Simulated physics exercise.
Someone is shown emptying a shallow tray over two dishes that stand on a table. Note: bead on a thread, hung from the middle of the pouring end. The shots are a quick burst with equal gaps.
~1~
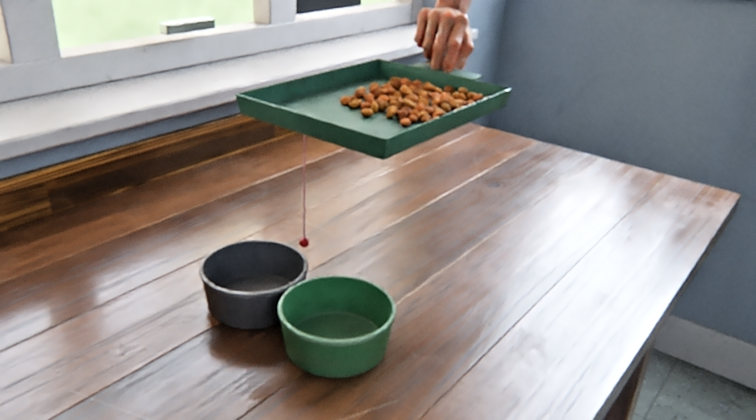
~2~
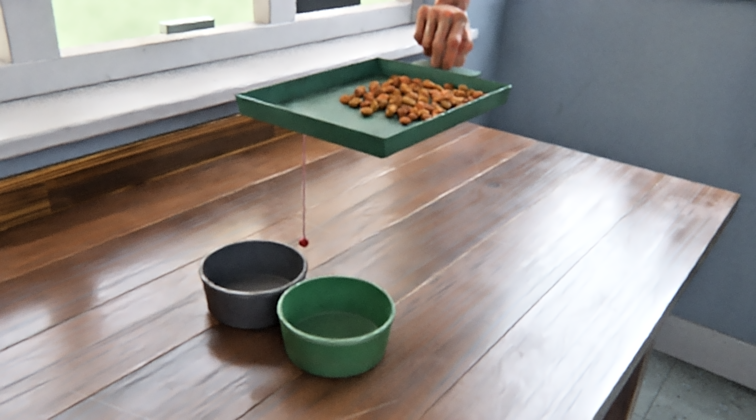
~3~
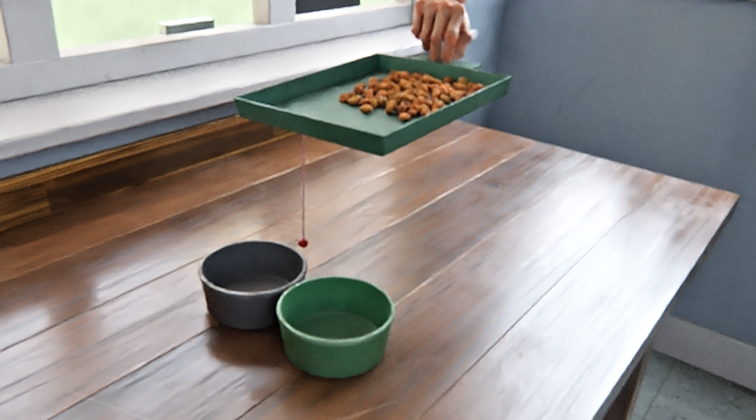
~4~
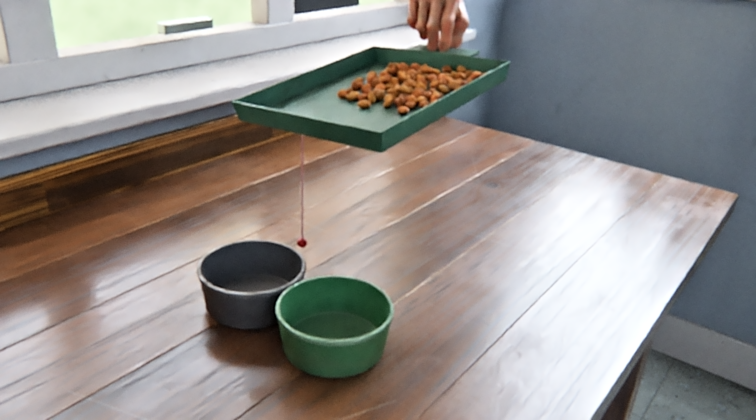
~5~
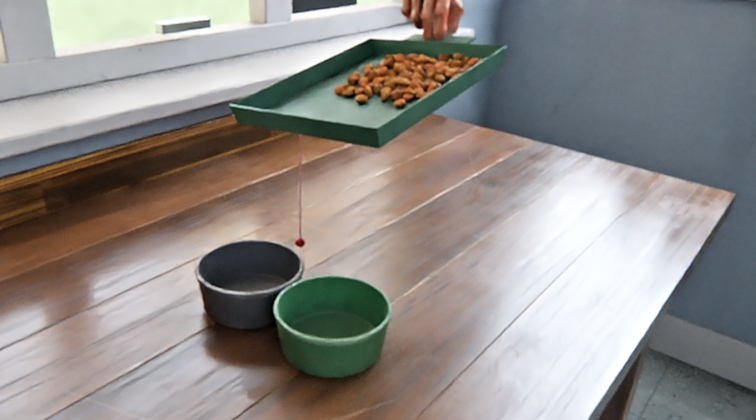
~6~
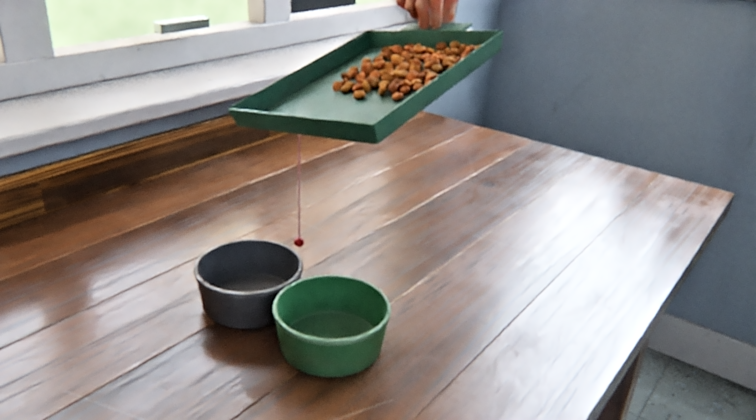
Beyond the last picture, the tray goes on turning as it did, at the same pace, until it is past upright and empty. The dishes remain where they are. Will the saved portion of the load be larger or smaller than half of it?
I expect most of the load to be wasted.
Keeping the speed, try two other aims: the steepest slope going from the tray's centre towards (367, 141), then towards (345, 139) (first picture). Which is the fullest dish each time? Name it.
One: The right one. Two: The dish on the right.
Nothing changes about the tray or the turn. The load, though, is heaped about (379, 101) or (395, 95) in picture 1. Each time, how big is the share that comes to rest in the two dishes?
Near 20 per cent and near 10 per cent.
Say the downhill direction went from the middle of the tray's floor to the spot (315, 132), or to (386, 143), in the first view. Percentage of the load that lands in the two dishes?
In turn some 90 and 30 per cent.
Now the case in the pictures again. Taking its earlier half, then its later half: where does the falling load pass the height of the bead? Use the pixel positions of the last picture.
(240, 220), then (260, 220).
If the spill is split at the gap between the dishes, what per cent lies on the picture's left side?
Left portion: Around 90 %.
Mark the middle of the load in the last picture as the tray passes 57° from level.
Near (273, 112).
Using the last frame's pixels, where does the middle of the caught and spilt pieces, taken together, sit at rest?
I'd put the middle somewhere around (234, 261).
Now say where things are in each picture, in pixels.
Corners of the pouring end at (241, 94) and (385, 137), level; middle of the load at (420, 102), bits of cat kibble; left dish at (215, 301); right dish at (298, 348); bead on its thread at (304, 242), in the first picture.
Corners of the pouring end at (240, 94) and (384, 136), level; middle of the load at (420, 100), in the second picture.
Corners of the pouring end at (239, 97) and (383, 134), tipped barely, lowest at the left corner; middle of the load at (420, 95), in the third picture.
Corners of the pouring end at (237, 100) and (380, 130), tipped a little, lowest at the left corner; middle of the load at (418, 86), in the fourth picture.
Corners of the pouring end at (234, 104) and (376, 126), tipped a little, lowest at the left corner; middle of the load at (415, 77), in the fifth picture.
Corners of the pouring end at (232, 107) and (372, 122), tipped clearly, lowest at the left corner; middle of the load at (412, 68); left dish at (210, 301); right dish at (293, 348), in the sixth picture.
Soon after the last picture, tray tipped steeply; nearly all on the tray; a stray few in the air.
A little later, tray tipped right over; about two thirds on the tray; a small part in the left dish; about a quarter outside both; a small part in the air.
Later still, tray tipped past a quarter turn; a small part in the left dish; most outside both.
At rest, tray tipped past a quarter turn; none in the right dish; a small part in the left dish; most outside both.
